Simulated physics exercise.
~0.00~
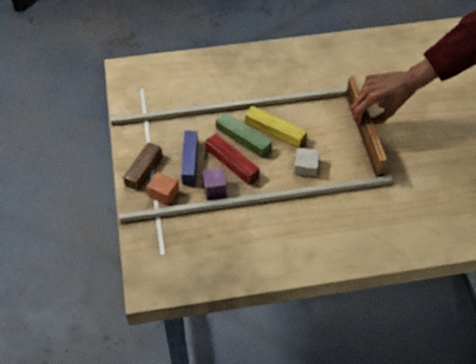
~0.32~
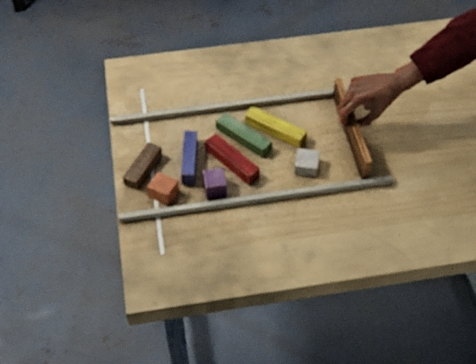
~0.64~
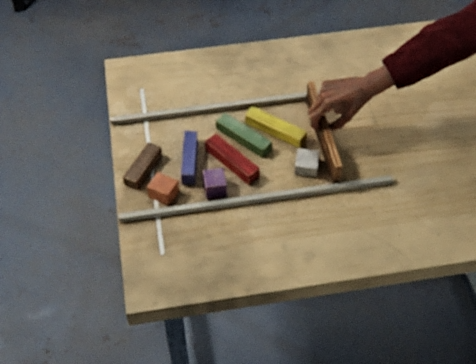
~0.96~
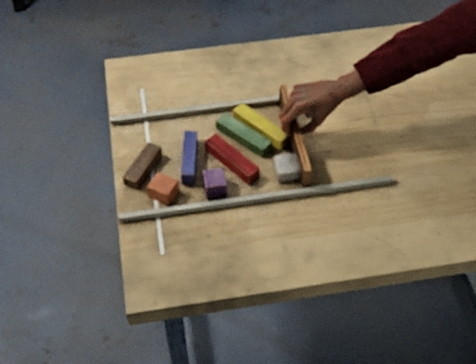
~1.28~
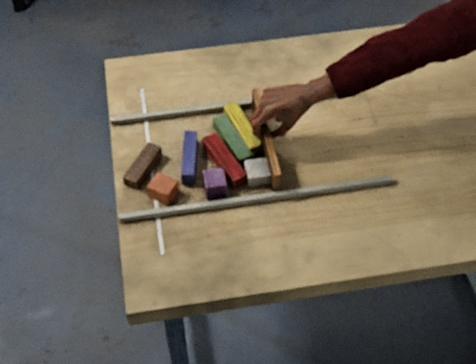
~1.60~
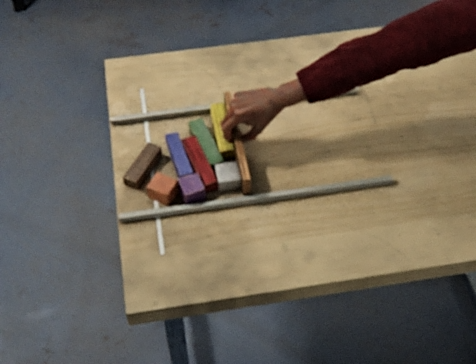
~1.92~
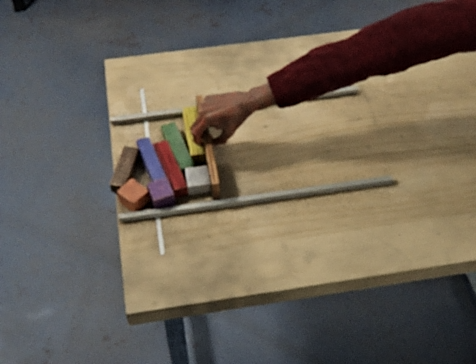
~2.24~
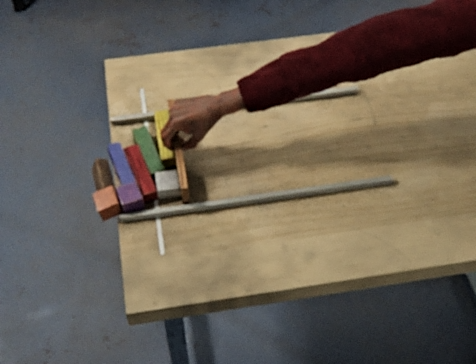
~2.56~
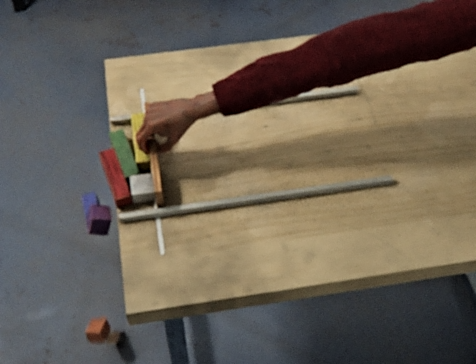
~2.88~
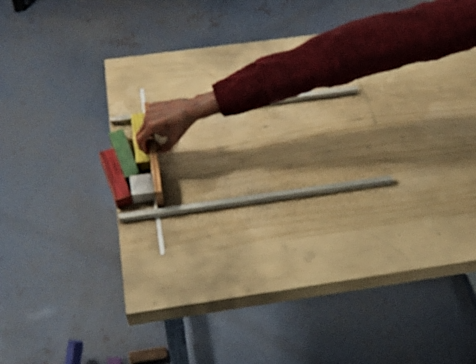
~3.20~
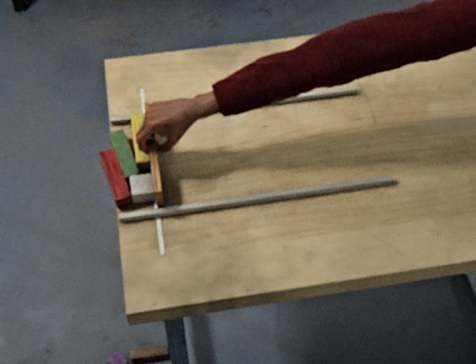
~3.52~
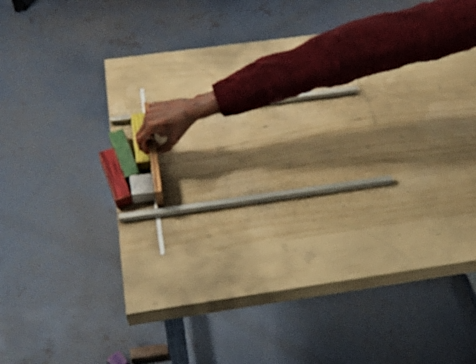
In this clip, a hand slides an upright board left between two rails, gathering coloured blocks and bars toward the table's edge. The brown, orange, blue and purple pieces drop off, and the board stops by the tape with the red, green, yellow and white pieces still on the table.
